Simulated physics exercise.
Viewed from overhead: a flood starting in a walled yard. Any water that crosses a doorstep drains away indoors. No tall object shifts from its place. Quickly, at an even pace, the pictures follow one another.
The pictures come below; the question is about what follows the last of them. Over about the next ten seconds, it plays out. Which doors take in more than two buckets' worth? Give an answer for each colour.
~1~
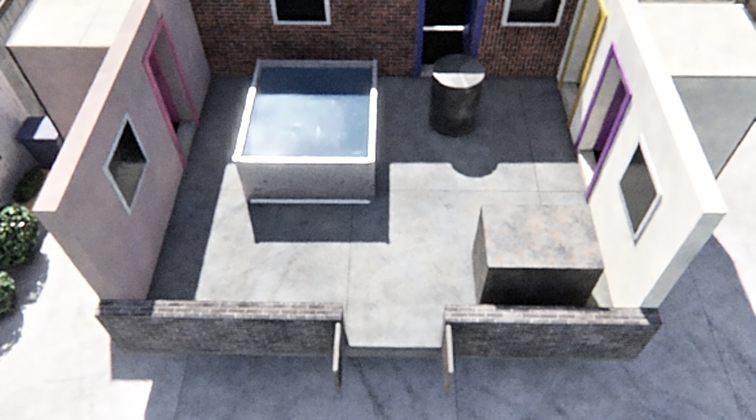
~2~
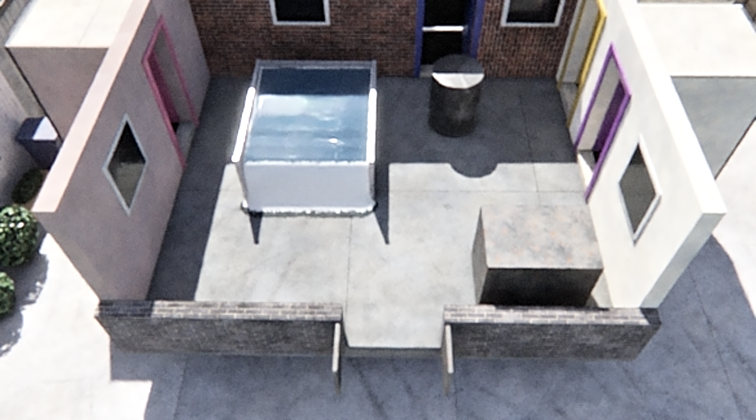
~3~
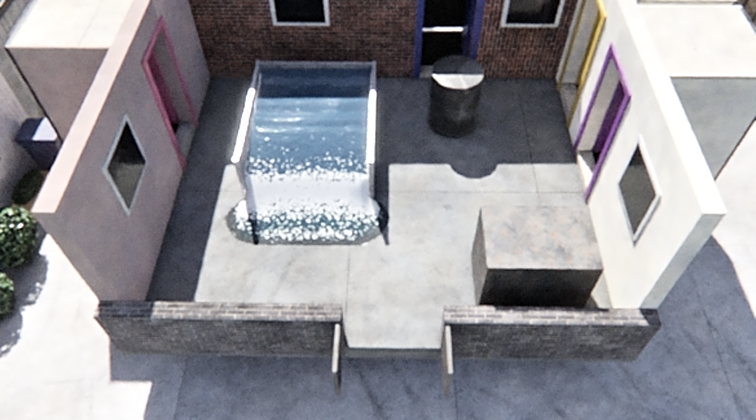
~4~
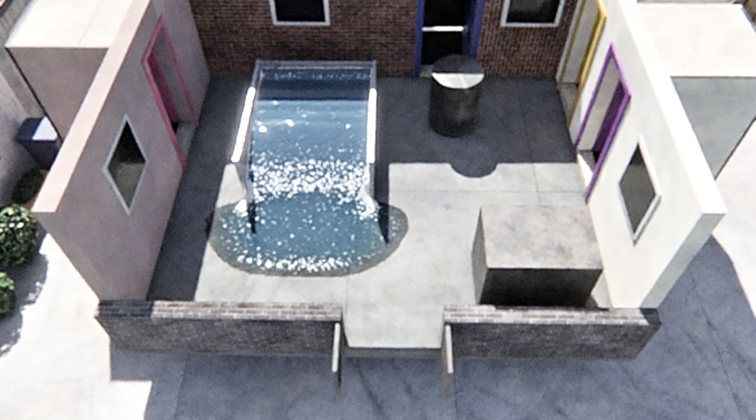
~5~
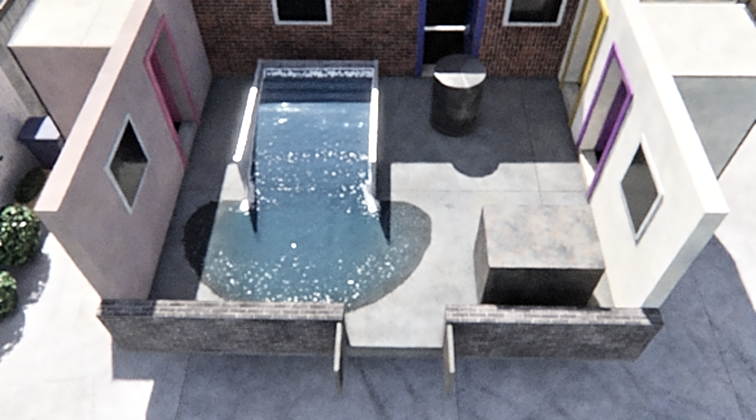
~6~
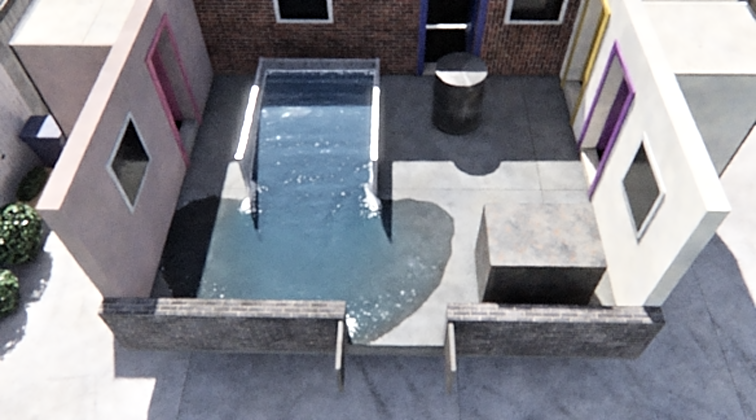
Outcome: The yellow door does not exceed two buckets; the purple door does not exceed two buckets; the blue door does not exceed two buckets; the pink door does not exceed two buckets.
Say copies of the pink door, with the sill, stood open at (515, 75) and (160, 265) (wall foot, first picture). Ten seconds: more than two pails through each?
Falls short, then goes past it.
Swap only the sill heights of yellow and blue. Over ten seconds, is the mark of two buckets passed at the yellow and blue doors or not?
Okay, so yellow door ends up over and blue door ends up short.
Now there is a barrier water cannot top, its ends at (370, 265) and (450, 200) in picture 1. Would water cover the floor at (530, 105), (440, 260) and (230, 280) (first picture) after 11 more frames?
Log, spots one to three: Spared; spared; swamped.
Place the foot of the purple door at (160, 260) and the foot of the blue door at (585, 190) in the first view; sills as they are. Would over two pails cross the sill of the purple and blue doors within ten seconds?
Result - purple door exceeds the limit; blue door remains within the limit.
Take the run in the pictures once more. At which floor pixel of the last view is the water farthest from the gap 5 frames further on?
I'd go with roughly (532, 330).
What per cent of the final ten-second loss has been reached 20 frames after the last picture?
Around 60 per cent.
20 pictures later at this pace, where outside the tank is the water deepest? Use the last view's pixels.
Deepest point: About (251, 79).
A moment on, water covers 35 % of the floor; the yellow door not reached, the purple door not reached, the blue door not reached, the pink door not reached.
Next, water covers 35 % of the floor; the yellow door not reached, the purple door not reached, the blue door not reached, the pink door not reached.
Then, water covers 55 % of the floor; the yellow door not reached, the purple door not reached, the blue door not reached, the pink door wet at the sill, nothing in.
Later, water covers 95 % of the floor; the yellow door wet at the sill, nothing in, the purple door wet at the sill, nothing in, the blue door wet at the sill, nothing in, the pink door wet at the sill, nothing in.
In the end, water covers 95 % of the floor; the yellow door under two buckets in, the purple door wet at the sill, nothing in, the blue door under two buckets in, the pink door under two buckets in.
